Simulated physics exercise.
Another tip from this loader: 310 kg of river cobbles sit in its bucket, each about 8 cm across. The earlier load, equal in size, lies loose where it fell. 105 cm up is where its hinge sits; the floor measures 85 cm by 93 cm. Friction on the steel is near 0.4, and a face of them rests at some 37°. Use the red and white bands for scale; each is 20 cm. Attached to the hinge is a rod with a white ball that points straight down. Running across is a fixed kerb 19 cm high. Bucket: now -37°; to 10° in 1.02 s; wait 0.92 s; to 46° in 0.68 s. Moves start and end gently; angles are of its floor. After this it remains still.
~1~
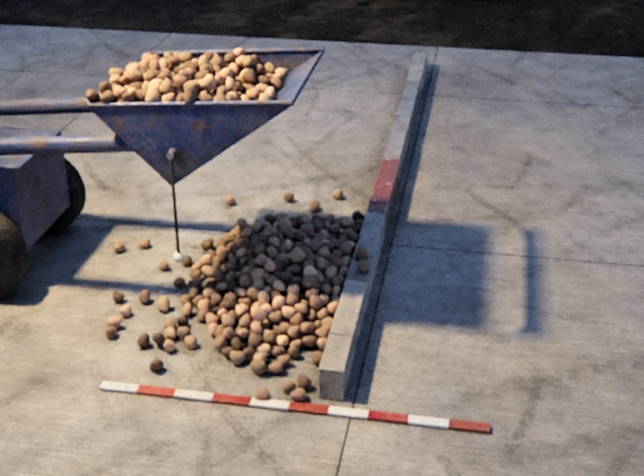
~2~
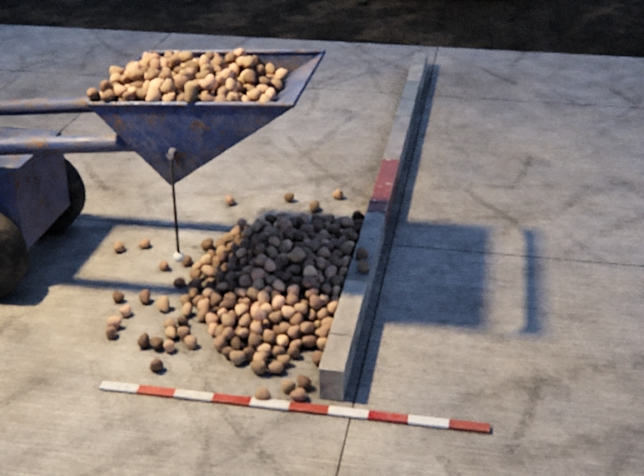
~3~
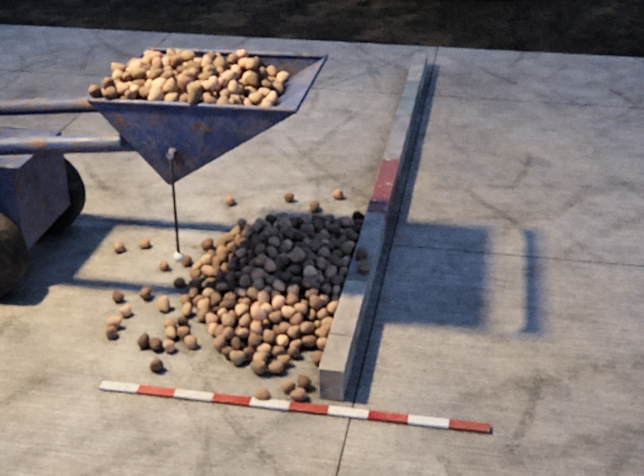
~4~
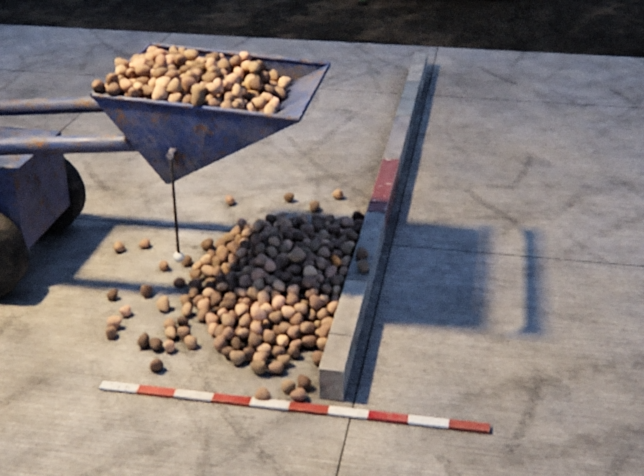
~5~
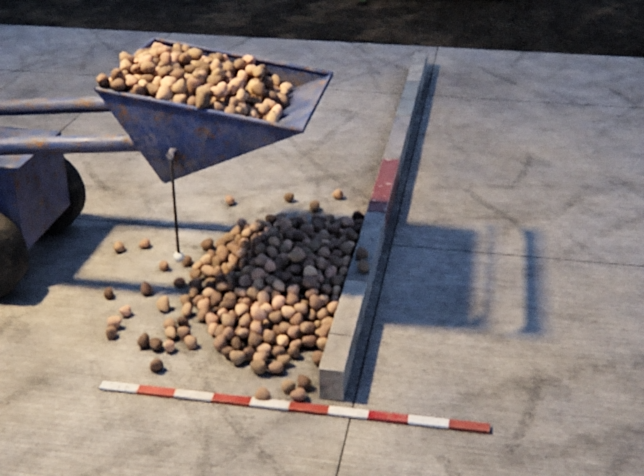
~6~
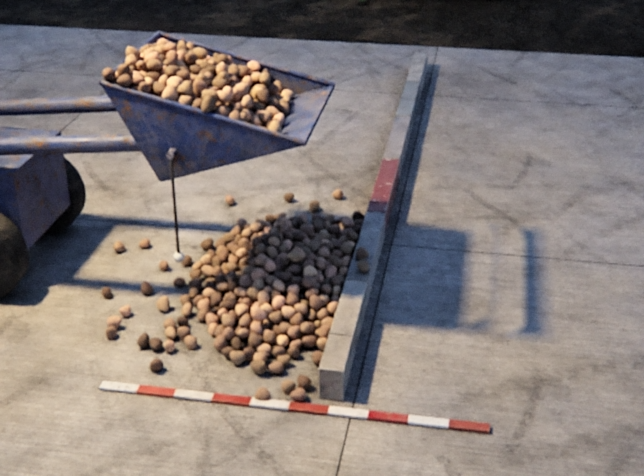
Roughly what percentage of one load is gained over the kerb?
Roughly 20 per cent.
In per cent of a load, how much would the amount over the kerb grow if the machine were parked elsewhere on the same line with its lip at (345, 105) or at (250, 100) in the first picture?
60 % and 5 %.
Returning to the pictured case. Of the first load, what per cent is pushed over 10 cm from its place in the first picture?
The answer is about 0 per cent.
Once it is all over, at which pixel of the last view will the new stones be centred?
They come to rest centred about (321, 261).
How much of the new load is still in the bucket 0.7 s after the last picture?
100 % still inside.
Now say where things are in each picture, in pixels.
In the first frame, lip at (293, 103), floor tilted -37°, highest stones at (190, 65). The earlier load is highest near (285, 251), 24 cm above ground level, 100 % on this side of the kerb.
In the second frame, lip at (294, 105), floor tilted -36°, highest stones at (187, 65).
In the third frame, lip at (296, 111), floor tilted -33°, highest stones at (182, 61).
In the fourth frame, the bucket is at -29°, its lip at (300, 120); the top of the load is at (166, 60).
In the fifth frame, the bucket is at -25°, its lip at (303, 131); the top of the load is at (159, 56).
In the sixth frame, the bucket is at -19°, its lip at (305, 143); the top of the load is at (160, 52).
Then, 0.3 s after the last picture the floor is at 2°; in per cent of one load, 100 in the bucket, 100 on this side of the kerb; the foremost stones are at (350, 270).
Then, 0.7 s after the last picture the floor is at 10°; in per cent of one load, 99 in the bucket, 101 on this side of the kerb; the foremost stones are at (350, 270).
Then, 2.6 s after the last picture the floor is at 46°; in per cent of one load, 4 in the bucket, 178 on this side of the kerb, 18 over the kerb; the foremost stones are at (537, 307).
Then, 5.1 s after the last picture the floor is at 46°; in per cent of one load, 0 in the bucket, 180 on this side of the kerb, 20 over the kerb; the foremost stones are at (538, 307). Net gain over the kerb, 20.
